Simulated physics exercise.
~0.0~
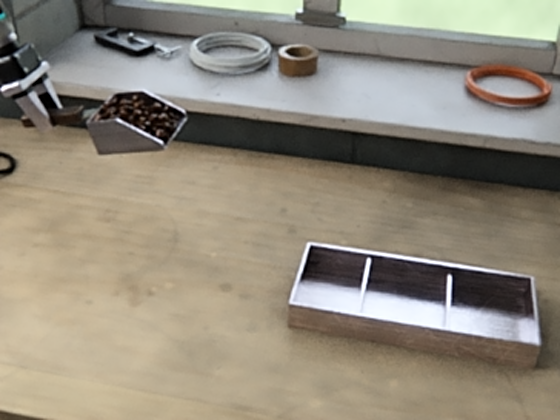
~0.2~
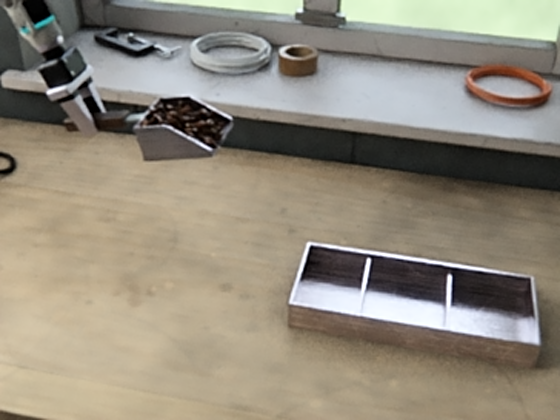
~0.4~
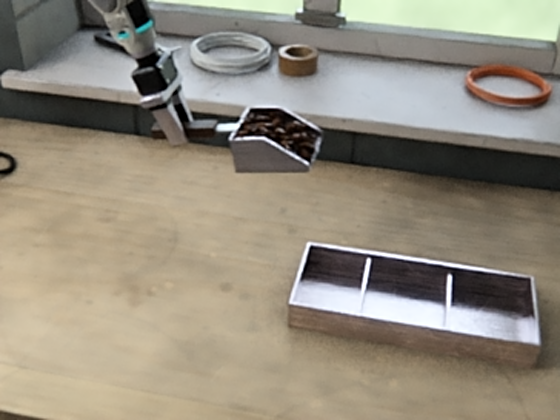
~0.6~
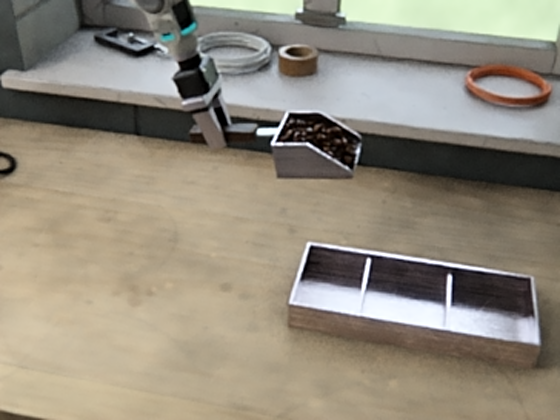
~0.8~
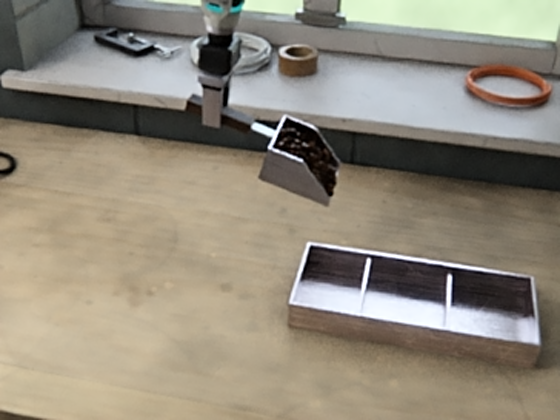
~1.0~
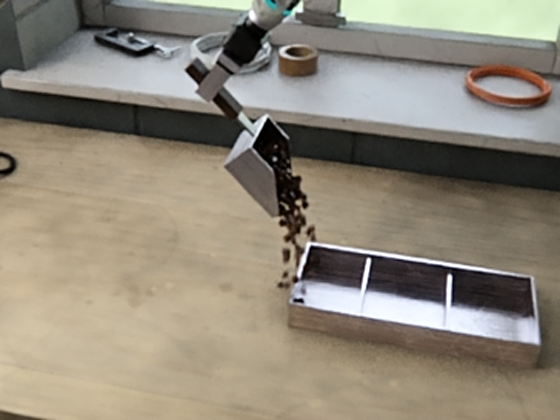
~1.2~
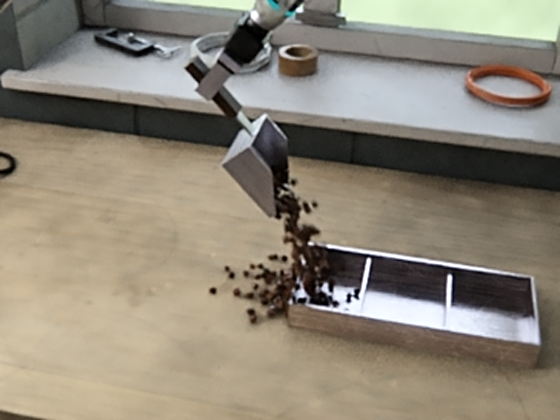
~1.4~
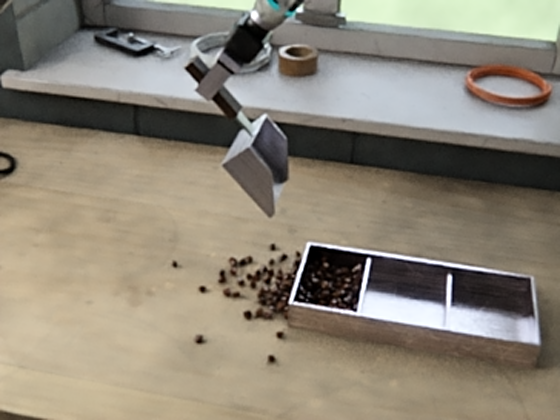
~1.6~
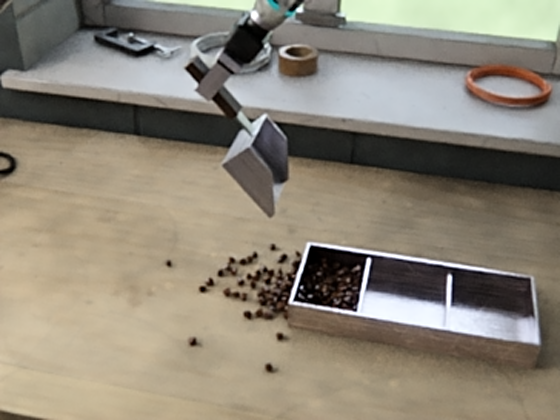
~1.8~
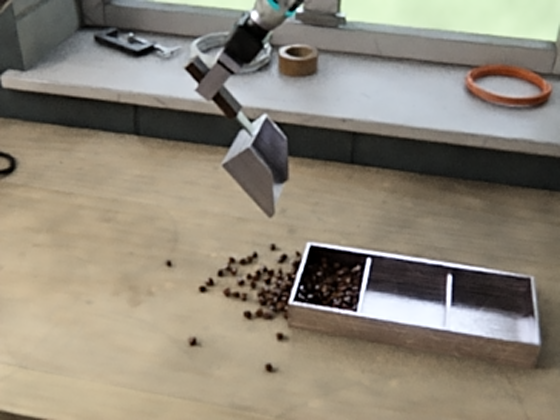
We see a robot arm carry a scoop of small brown pellets rightward over a table, then draw back slightly and tip it beside a divided box. Pellets pour down, many landing in the left compartment while others scatter on the table, and the emptied scoop stays tilted above.
